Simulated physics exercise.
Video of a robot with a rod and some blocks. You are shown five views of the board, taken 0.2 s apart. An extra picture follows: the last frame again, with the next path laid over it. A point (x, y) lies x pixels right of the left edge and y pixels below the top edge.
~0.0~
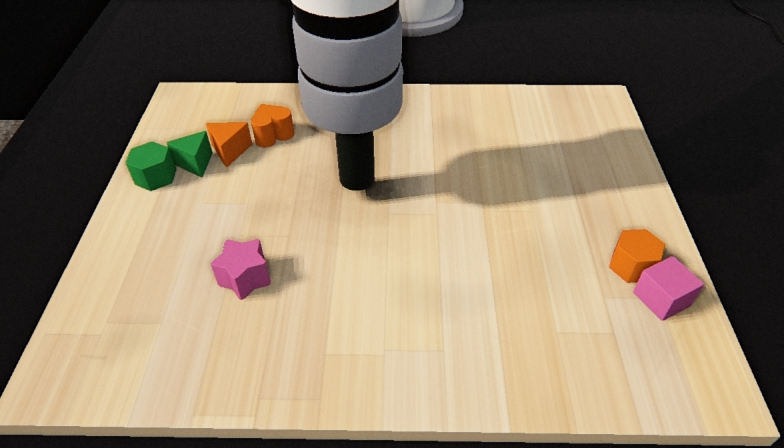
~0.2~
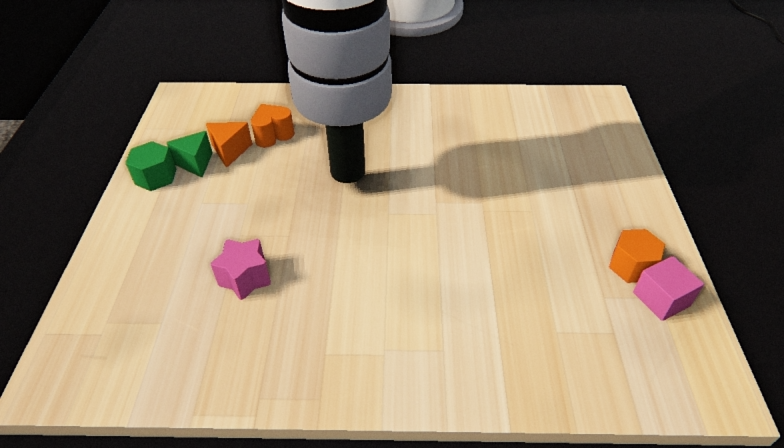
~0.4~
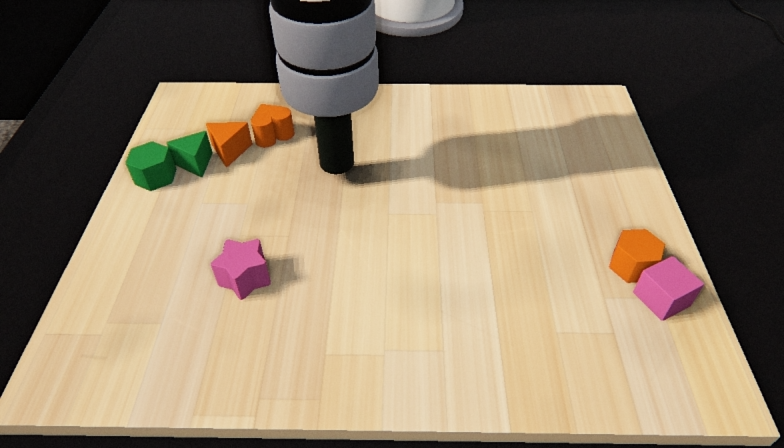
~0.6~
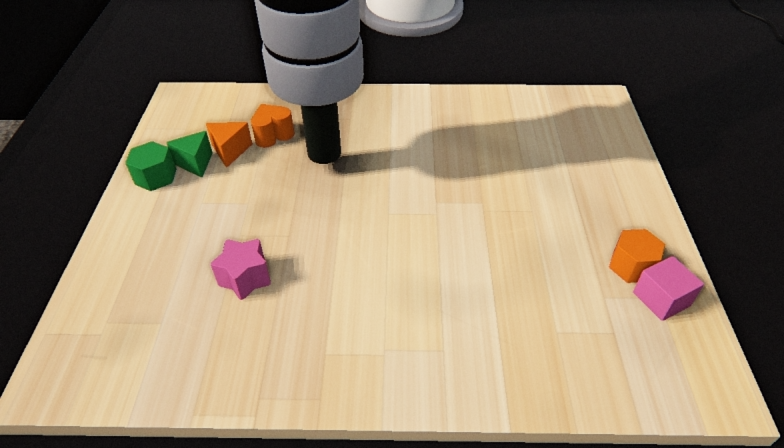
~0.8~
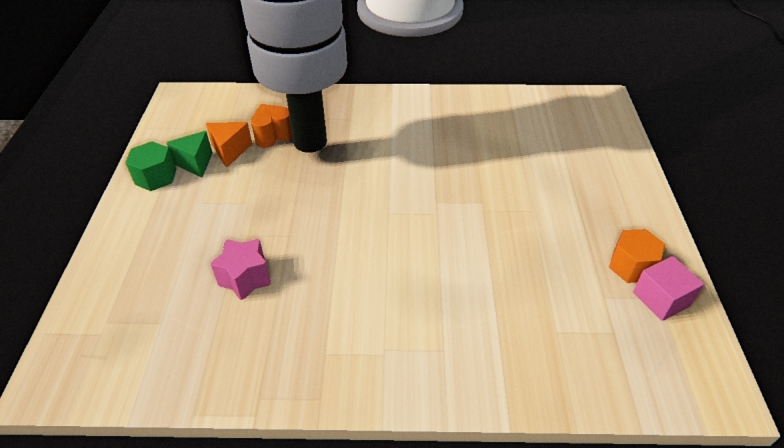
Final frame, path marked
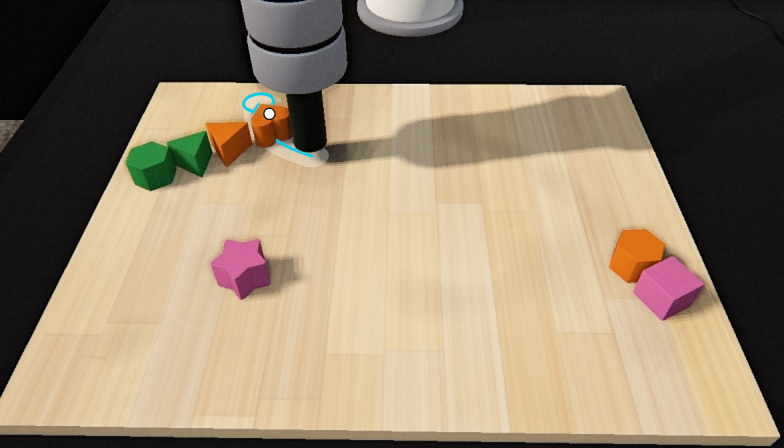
In the video, a robot arm with a black rod moves left and slightly toward the far edge of a wooden board, nearing the orange heart block in a row of green and orange blocks, while all the blocks stay still.
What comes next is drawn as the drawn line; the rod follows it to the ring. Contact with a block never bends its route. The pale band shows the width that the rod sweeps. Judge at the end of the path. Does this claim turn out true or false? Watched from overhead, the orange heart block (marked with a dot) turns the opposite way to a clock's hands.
True
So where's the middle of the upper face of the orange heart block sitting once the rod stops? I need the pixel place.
Its top middle: (231, 75).
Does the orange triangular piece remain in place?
Going by the path, yes.
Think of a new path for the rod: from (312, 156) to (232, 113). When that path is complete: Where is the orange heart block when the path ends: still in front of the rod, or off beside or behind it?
It holds its place in front.
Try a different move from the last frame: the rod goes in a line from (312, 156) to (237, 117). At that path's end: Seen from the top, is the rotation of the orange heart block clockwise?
Final answer: No.
Drawn move, from (312, 156) over (281, 143) and (262, 124) to (259, 102); the dot is on the orange heart block.
What follows on the original path. One third of the way, rod at (278, 129); orange heart block at (260, 108).
Two thirds of the way, rod at (260, 110); orange heart block at (242, 90).
At the end, rod at (256, 89); orange triangular piece still; orange heart block at (231, 75), turned 35° anticlockwise.
